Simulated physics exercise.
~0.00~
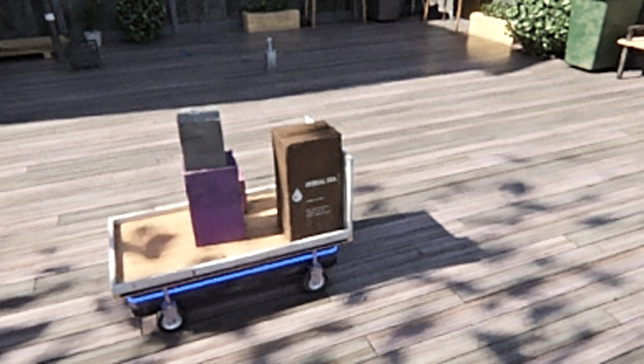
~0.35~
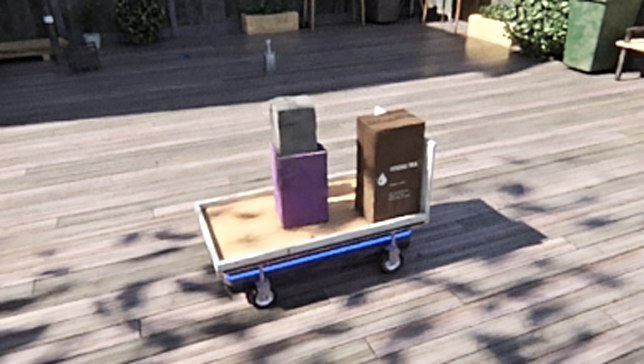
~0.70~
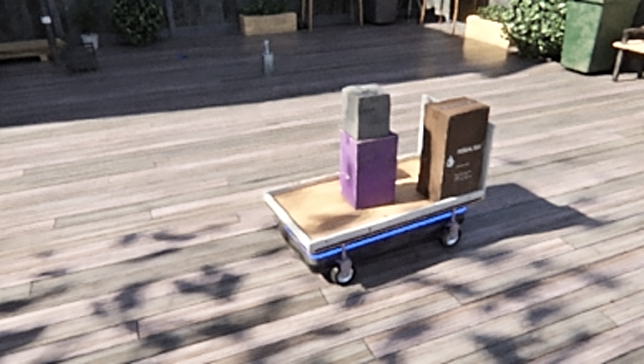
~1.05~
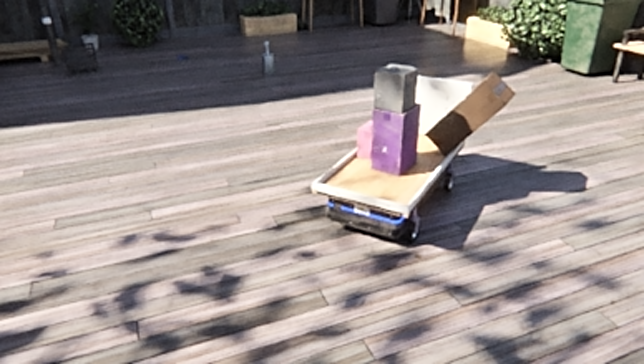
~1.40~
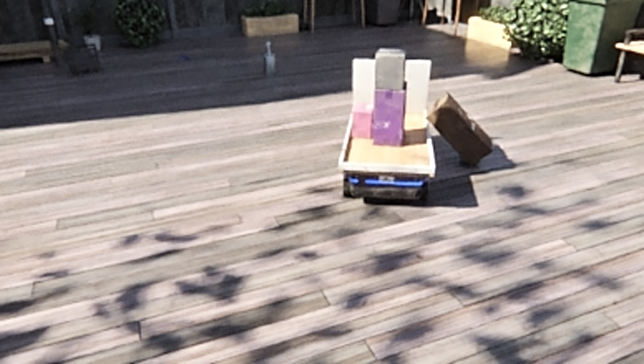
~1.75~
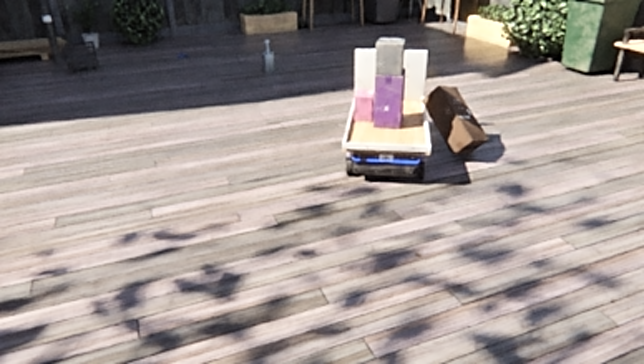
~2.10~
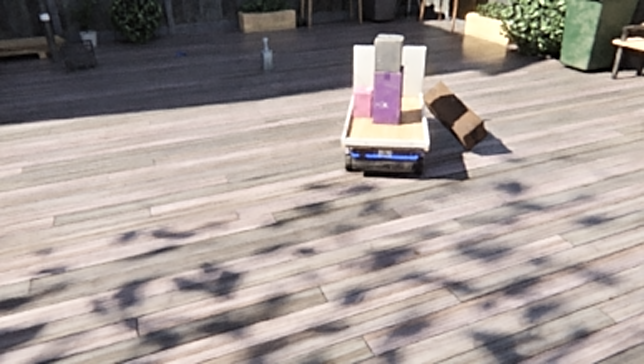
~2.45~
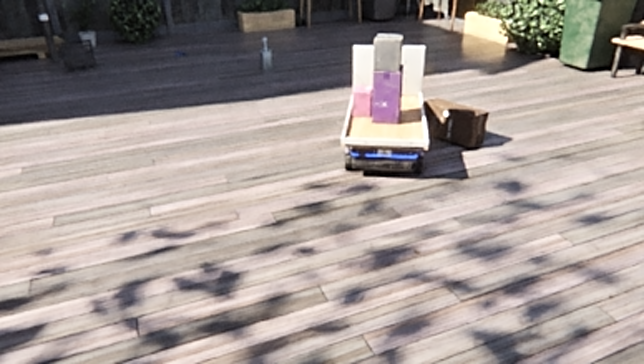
A flat cart carrying a few boxes rolled to the right across a sunlit wooden deck, then swung away and stopped, and as it turned, the tall brown box tipped off the side and tumbled onto the planks, ending on its side while the others stayed aboard.
